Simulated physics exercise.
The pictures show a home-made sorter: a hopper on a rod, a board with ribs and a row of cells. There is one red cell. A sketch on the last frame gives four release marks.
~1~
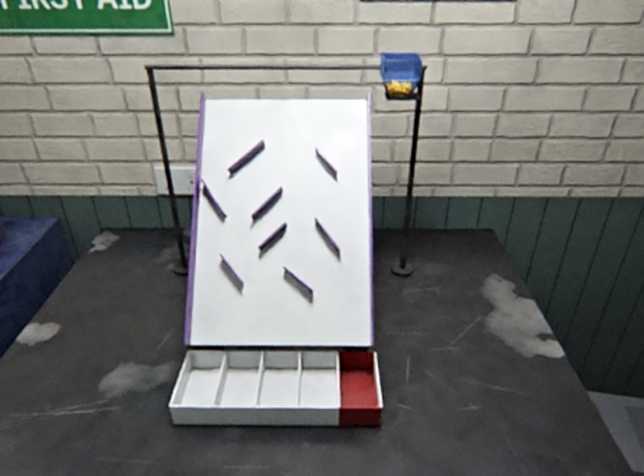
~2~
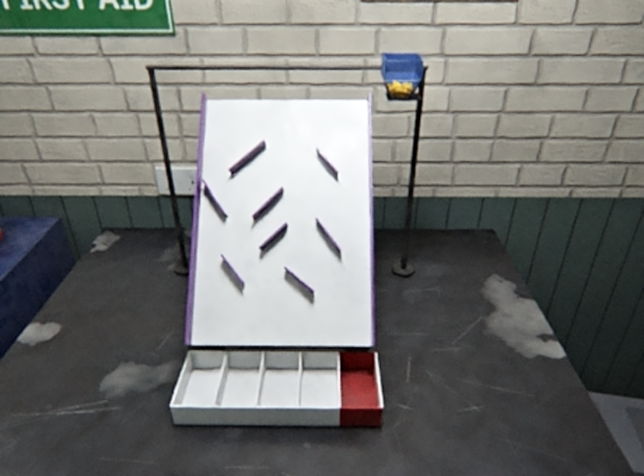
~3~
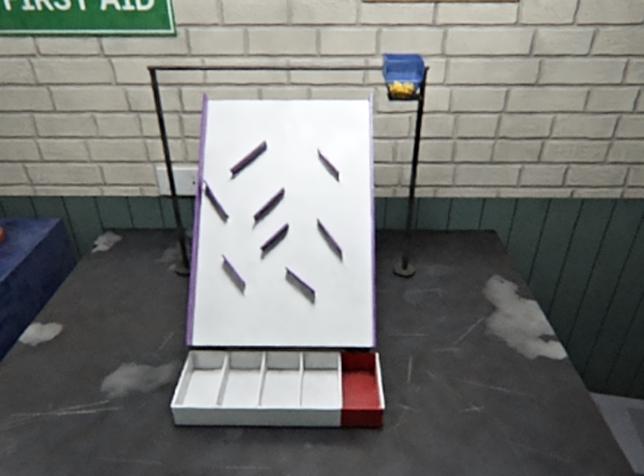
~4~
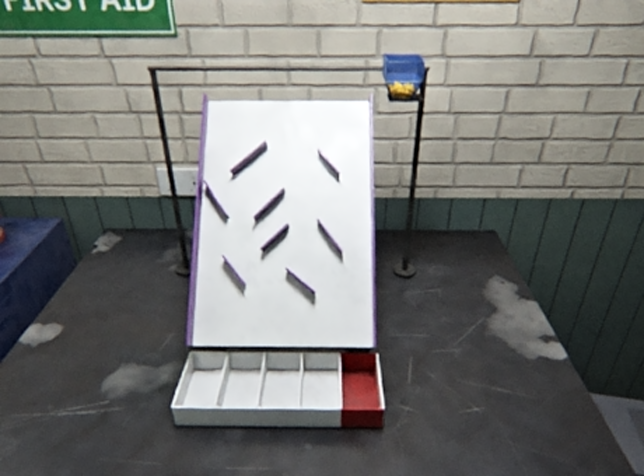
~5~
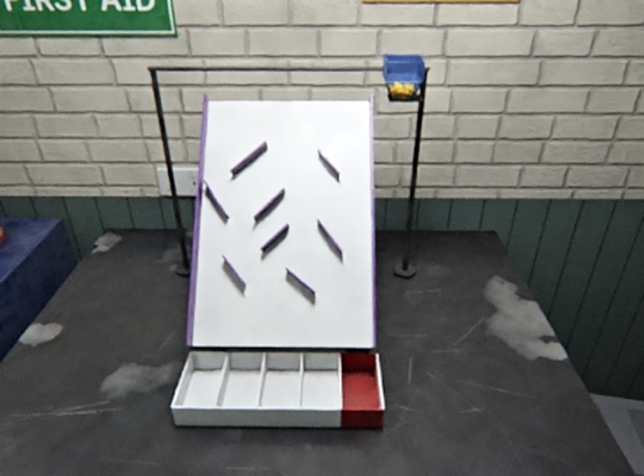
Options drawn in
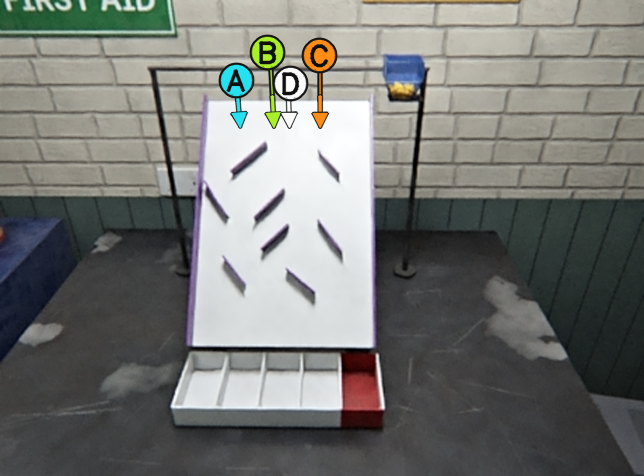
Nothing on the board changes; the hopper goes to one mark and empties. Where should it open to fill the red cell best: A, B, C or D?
C works best here.
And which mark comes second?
It is D.
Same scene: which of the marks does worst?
Mark A.
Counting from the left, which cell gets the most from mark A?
It is the third one.
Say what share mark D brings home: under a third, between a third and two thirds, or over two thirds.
Mark D gives between a third and two thirds.
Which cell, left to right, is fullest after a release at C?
It is the fifth one.
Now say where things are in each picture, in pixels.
The first picture shows hopper near (399, 87), puffed corn balls, door shut.
The second picture shows ribs (229, 170) to (264, 139), (317, 147) to (338, 171), (202, 179) to (224, 213).
The third picture shows ribs (253, 217) to (284, 187), (260, 248) to (288, 223), (317, 218) to (342, 251).
The fourth picture shows ribs (222, 255) to (243, 284), (286, 268) to (315, 292).
The fifth picture shows red cell near (362, 417), number 5 of 5 from the left.
On the marked copy, mark A meets the board at (239, 122); mark B meets the board at (273, 122); mark C meets the board at (320, 122); mark D meets the board at (289, 122).
If A is chosen, none at all in the red cell, all but a few in other cells, only a few held on the board.
If B is chosen, close to a quarter in the red cell, close to two thirds in other cells, a small share outside the box.
If C is chosen, the bulk in the red cell, a small share in other cells, a small share outside the box.
If D is chosen, close to half in the red cell, close to half in other cells.
